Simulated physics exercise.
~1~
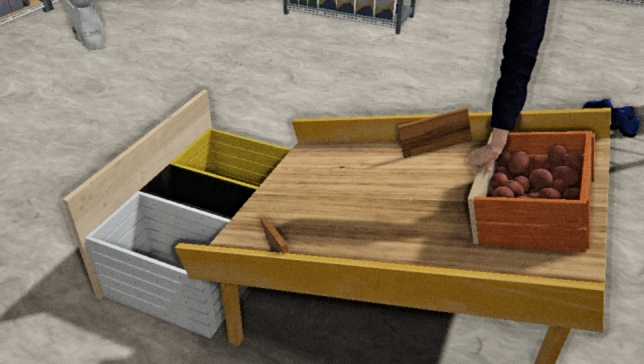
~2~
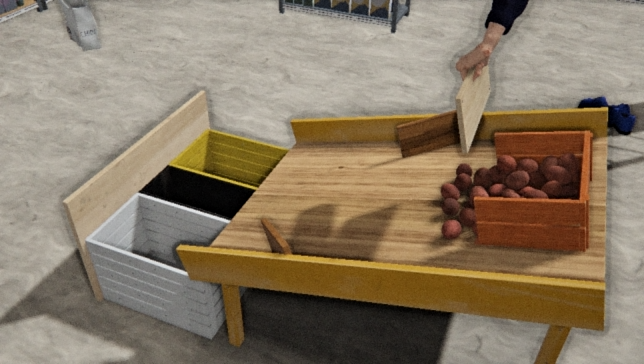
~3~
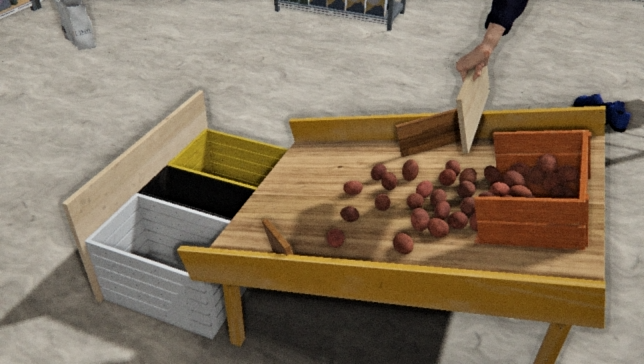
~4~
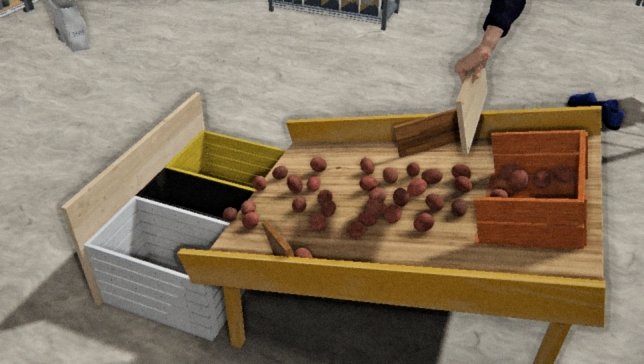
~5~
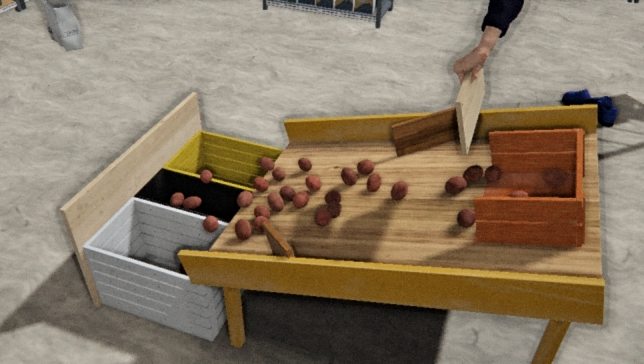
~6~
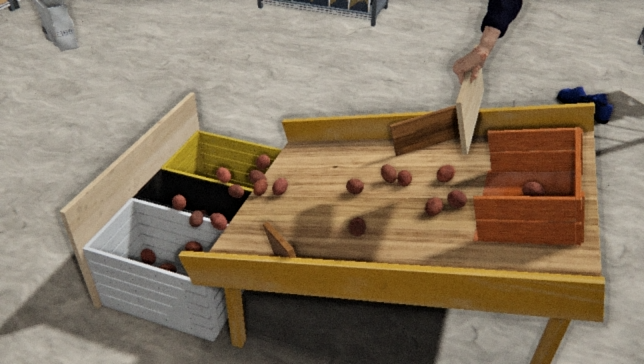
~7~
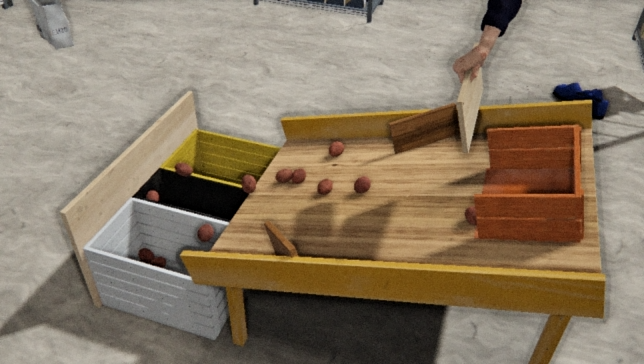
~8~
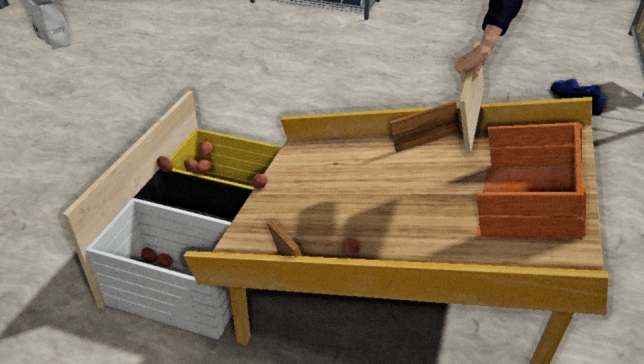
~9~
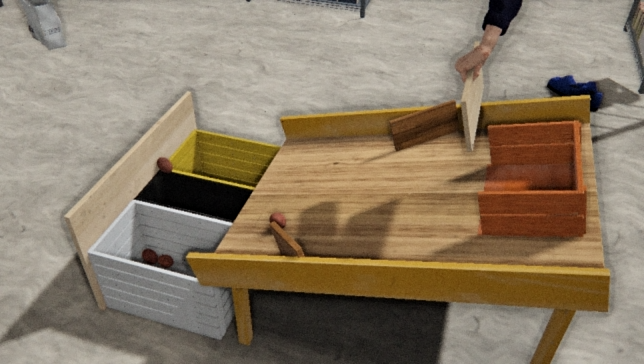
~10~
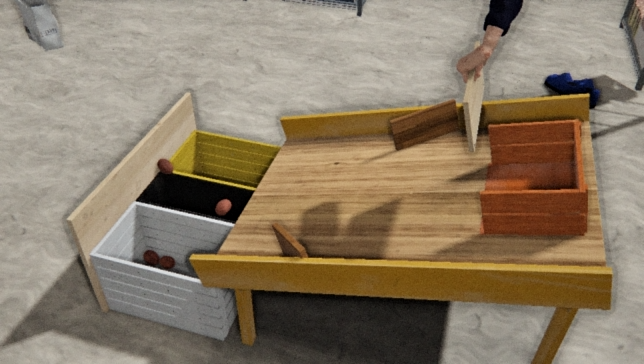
Red potatoes rolling from an orange pen down a walled wooden table into three bins after a hand lifts the gate.
